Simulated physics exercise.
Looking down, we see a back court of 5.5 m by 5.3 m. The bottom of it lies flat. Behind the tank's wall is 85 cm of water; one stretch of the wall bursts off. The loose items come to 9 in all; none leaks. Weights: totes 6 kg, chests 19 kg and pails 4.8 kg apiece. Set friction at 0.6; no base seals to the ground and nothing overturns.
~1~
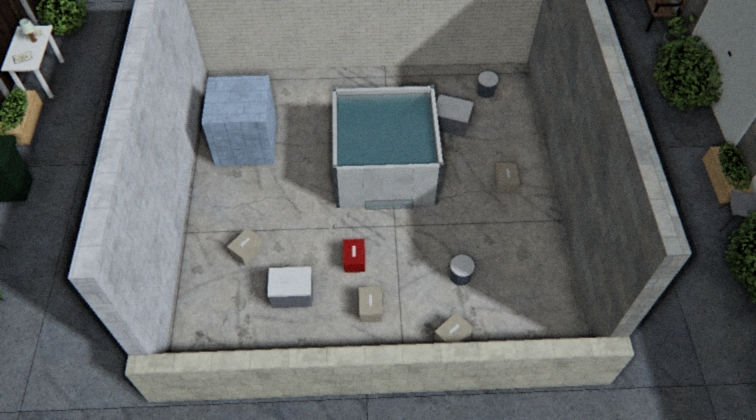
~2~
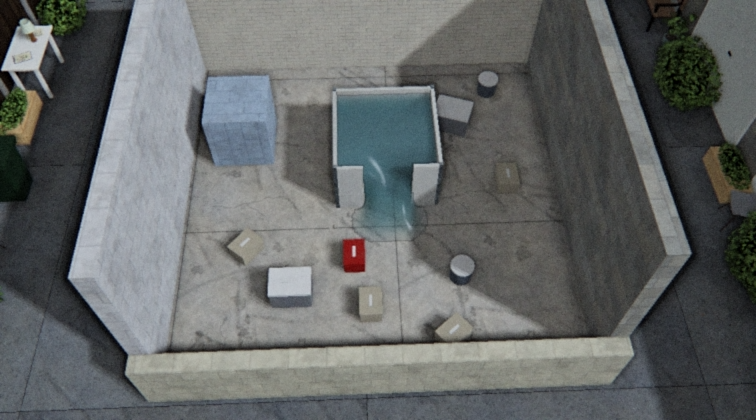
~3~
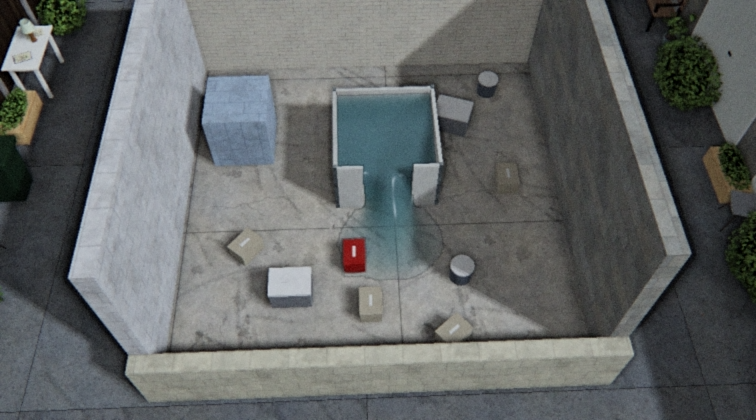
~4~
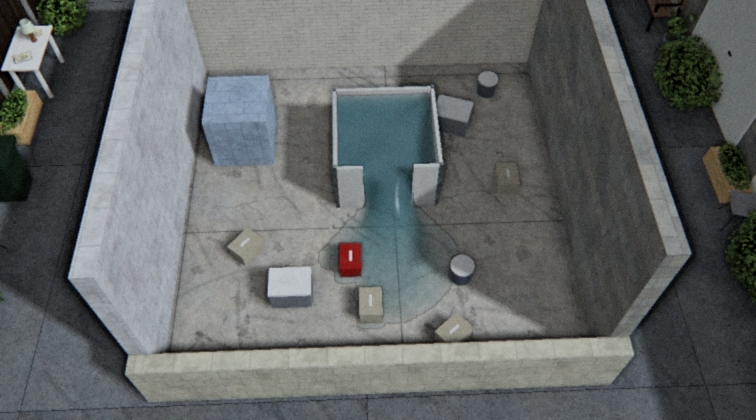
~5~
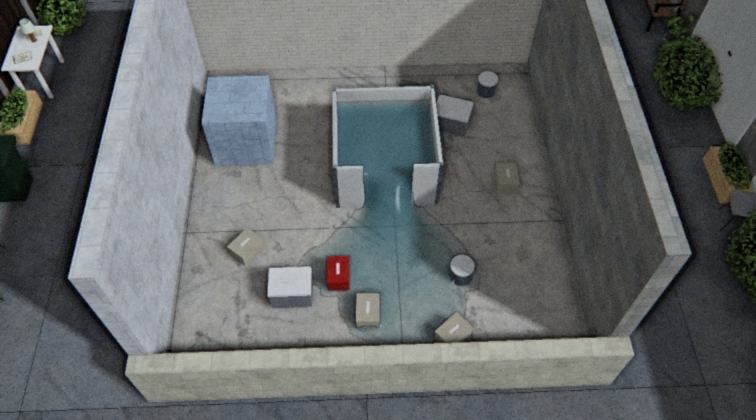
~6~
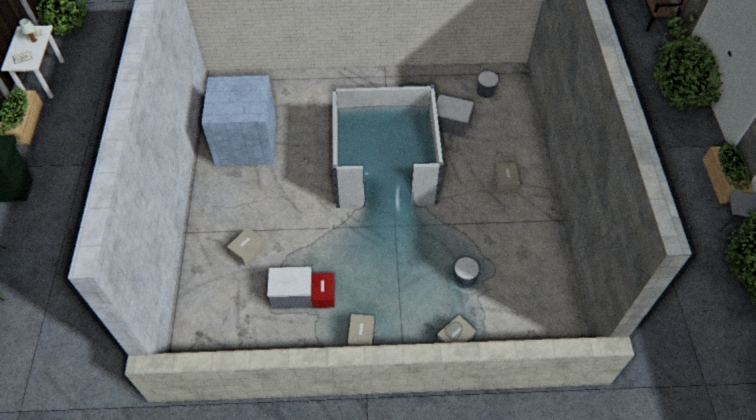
A walled back court with a flat paved floor is seen from high above, the camera still. A square, pale-walled tank of water stands toward the back, a bluish block to its left, with a red tote, a white-topped chest, tan boxes and grey pails scattered around. The tank's front wall opens and water fans forward, pushing the red tote left against the chest and nudging nearby items slightly.
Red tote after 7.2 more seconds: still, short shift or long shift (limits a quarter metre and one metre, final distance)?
Long shift.
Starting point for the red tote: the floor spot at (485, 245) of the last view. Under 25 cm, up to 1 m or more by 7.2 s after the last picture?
Short answer: It goes only partway.
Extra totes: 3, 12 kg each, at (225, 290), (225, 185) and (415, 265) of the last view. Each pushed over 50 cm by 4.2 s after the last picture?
Going through them in the order asked, they come out clear of the mark, shy of the mark and clear of the mark.
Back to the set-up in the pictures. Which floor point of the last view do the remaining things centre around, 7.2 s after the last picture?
Mean position: Approximately (366, 145).
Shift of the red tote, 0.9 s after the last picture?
Roughly 150 cm by then.
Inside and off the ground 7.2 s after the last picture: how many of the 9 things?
Answer: 5.
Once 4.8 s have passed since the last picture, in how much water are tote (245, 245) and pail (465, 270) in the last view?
Depth approx. 5 cm / 7 cm.
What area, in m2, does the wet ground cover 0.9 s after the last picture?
12 m2.
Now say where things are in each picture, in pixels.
The first frame shows the red tote at (354, 251) rests on the ground; water covers 2.0 m2; 0 of 9 have shifted.
The second frame shows the red tote at (354, 251), on the bottom; 2.6 m2 under water; 0 of 9 have shifted.
The third frame shows the red tote at (354, 251) rests on the ground; water covers 3.4 m2; 0 of 9 have shifted.
The fourth frame shows the red tote at (351, 256), on the bottom, 9 cm from its start; water covers 4.4 m2; 1 of 9 have shifted.
The fifth frame shows the red tote at (338, 269), on the bottom, 36 cm from its start; water covers 5.7 m2; 2 of 9 have shifted.
The sixth frame shows the red tote at (323, 286) rests on the ground, 68 cm from its start; water covers 7.0 m2; 4 of 9 have shifted.
Then, 0.9 s after the last picture the red tote is near (263, 339), 1.7 m from its start, afloat; 4 afloat.
Then, 2.8 s after the last picture the red tote is near (183, 295), 2.3 m from its start, afloat; 3 afloat.
Then, 4.8 s after the last picture the red tote is near (211, 164), 2.6 m from its start, afloat; 5 afloat.
Then, 7.2 s after the last picture the red tote is near (202, 163), 2.7 m from its start, afloat; 5 afloat.
